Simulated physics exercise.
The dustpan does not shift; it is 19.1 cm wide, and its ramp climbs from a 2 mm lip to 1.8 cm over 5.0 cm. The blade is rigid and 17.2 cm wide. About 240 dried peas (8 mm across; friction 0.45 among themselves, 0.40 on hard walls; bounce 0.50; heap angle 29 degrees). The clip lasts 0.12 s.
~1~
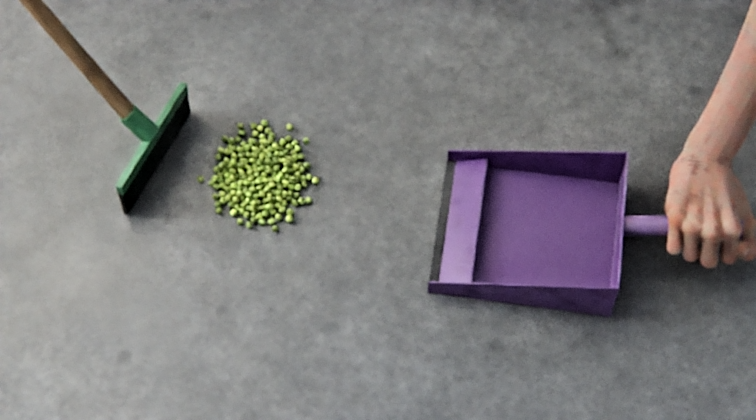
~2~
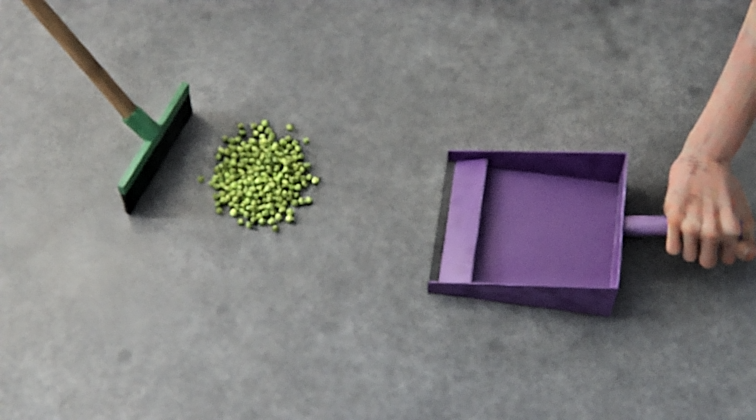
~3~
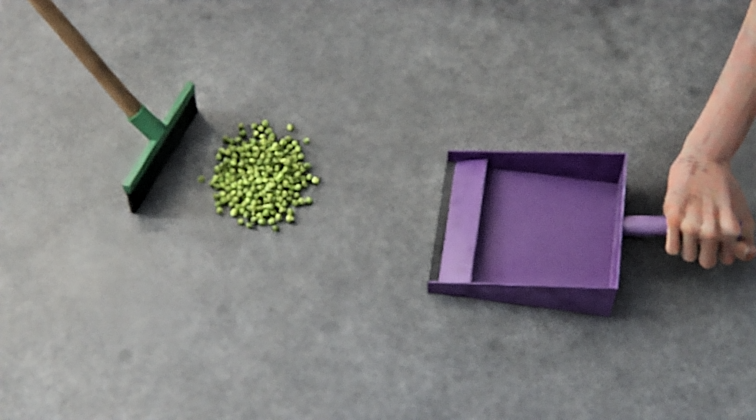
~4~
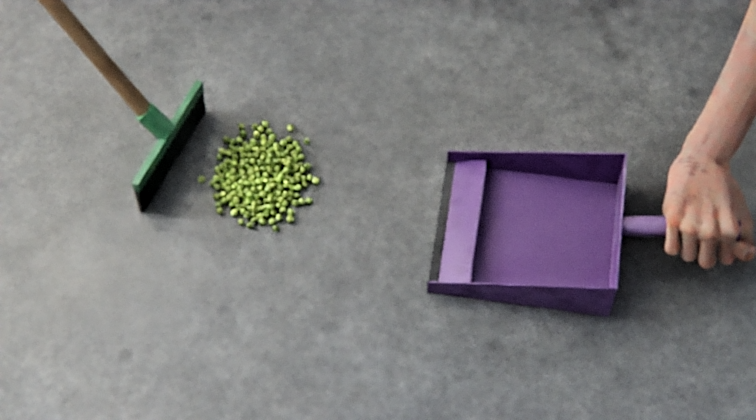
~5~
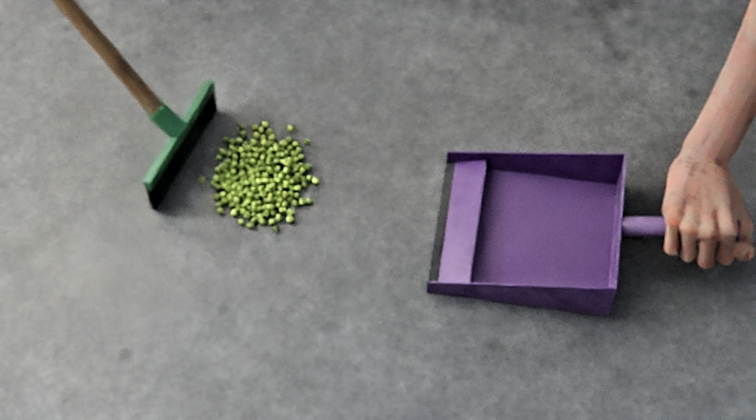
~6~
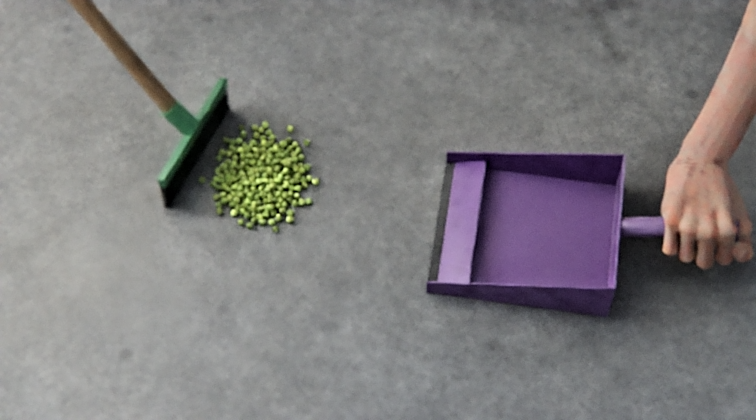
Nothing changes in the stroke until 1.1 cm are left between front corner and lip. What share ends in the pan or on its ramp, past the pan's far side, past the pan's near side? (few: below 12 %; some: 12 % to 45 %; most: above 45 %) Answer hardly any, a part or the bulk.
Pan: Hardly any, far side: A part, near side: Hardly any.
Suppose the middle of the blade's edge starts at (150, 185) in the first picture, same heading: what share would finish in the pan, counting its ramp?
About 5 per cent.
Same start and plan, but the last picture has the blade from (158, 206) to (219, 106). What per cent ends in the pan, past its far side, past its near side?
Pan 25, far 15, near 25.
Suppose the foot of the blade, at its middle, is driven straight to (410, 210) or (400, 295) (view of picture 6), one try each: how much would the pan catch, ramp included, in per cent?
About 30 and 15 per cent.
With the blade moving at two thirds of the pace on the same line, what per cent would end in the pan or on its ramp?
In that case some 0 per cent.
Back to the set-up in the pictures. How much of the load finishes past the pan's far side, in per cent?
Roughly 25 per cent.
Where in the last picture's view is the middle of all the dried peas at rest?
Around (366, 204).
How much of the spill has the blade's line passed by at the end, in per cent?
Roughly 50 per cent.
Then, 0.20 s after the last picture, middle of the blade 18 cm from the lip; 0 % over the lip, far side 15 %, near side 0 %.
Then, 0.34 s after the last picture, middle of the blade 8 cm from the lip; 0 % over the lip, far side 20 %, near side 0 %.
Then, 0.60 s after the last picture, middle of the blade 3 cm from the lip; 0 % over the lip, far side 25 %, near side 0 %.
In the end, pan 0 %, far side 25 %, near side 0 %, in front of the lip or behind the blade 75 %.
